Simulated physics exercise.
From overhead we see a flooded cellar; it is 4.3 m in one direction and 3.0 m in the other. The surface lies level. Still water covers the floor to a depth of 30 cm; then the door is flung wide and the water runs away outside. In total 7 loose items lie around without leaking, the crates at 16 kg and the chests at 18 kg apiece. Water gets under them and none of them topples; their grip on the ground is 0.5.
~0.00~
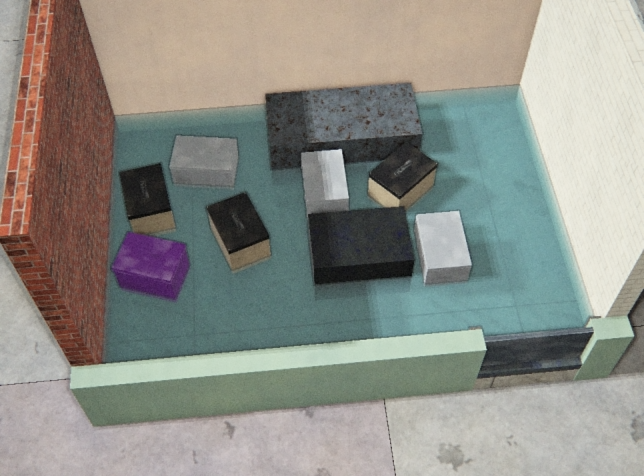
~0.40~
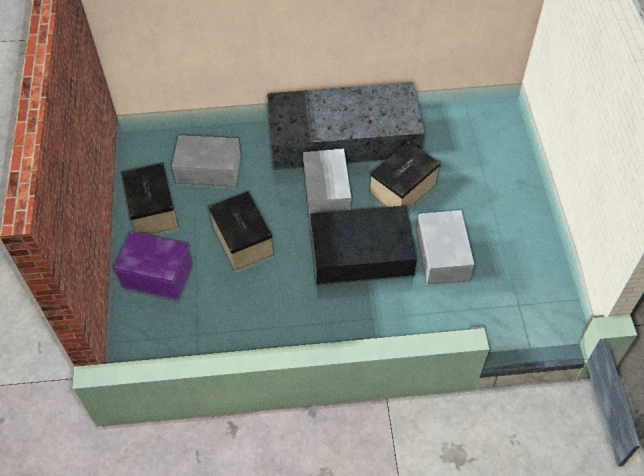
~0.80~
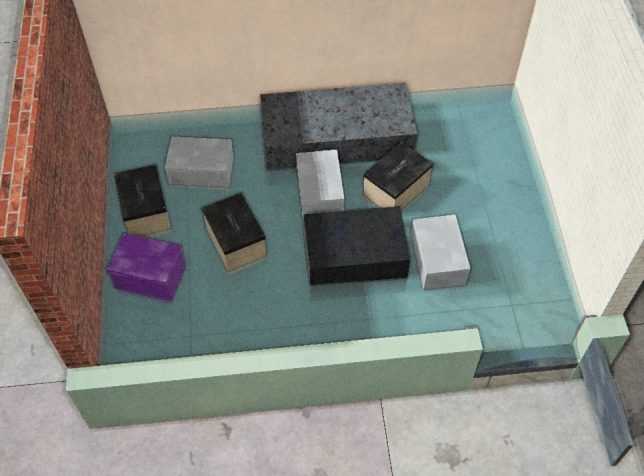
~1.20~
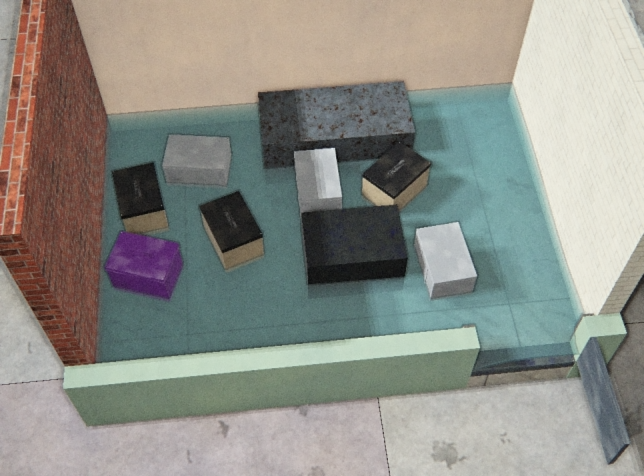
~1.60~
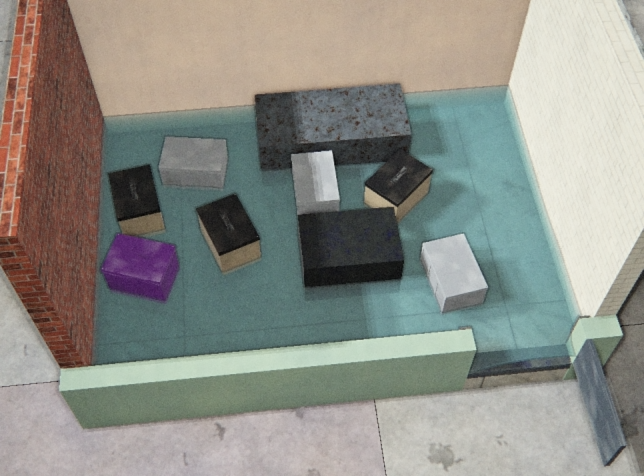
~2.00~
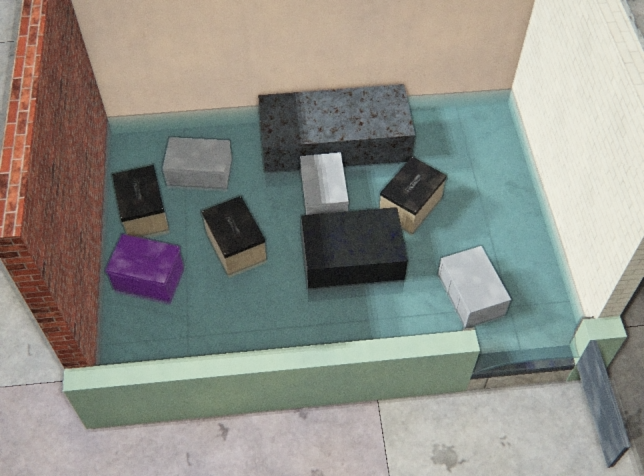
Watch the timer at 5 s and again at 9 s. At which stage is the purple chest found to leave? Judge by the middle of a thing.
Still there at both checks.
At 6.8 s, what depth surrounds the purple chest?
Roughly 19 cm at that moment.
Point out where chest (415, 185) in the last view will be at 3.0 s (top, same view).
(444, 209) or thereabouts.
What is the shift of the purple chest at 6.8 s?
About 40 cm by then.
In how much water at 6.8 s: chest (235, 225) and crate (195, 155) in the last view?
About 20 and 21 cm.
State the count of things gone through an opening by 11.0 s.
That would be 3.
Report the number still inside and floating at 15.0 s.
I'd say 4 of them.
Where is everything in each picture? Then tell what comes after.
The purple chest at (149, 256) floats; 30 cm deep round most things; 0 of 7 have shifted, in the first frame.
The purple chest at (151, 256) floats; 30 cm deep round most things; 0 of 7 have shifted, in the second frame.
The purple chest at (144, 257) floats; 30 cm deep round most things; 0 of 7 have shifted, in the third frame.
The purple chest at (142, 255) floats; about 3160 L in view; 1 of 7 have shifted, in the fourth frame.
The purple chest at (138, 257) floats; 30 cm deep round most things; 2 of 7 have shifted, in the fifth frame.
The purple chest at (143, 258) floats; about 3020 L in view; 3 of 7 have shifted, in the sixth frame.
After 3.0 s the purple chest is near (151, 264), 0.1 m from its start, afloat; 1 of 7 are out; 6 afloat.
After 6.8 s the purple chest is near (189, 275), 0.4 m from its start, afloat; 2 of 7 are out; 5 afloat.
After 11.0 s the purple chest is near (213, 283), 0.7 m from its start, afloat; 3 of 7 are out; 4 afloat.
After 15.0 s the purple chest is near (280, 297), 1.3 m from its start, afloat; 3 of 7 are out; 4 afloat.
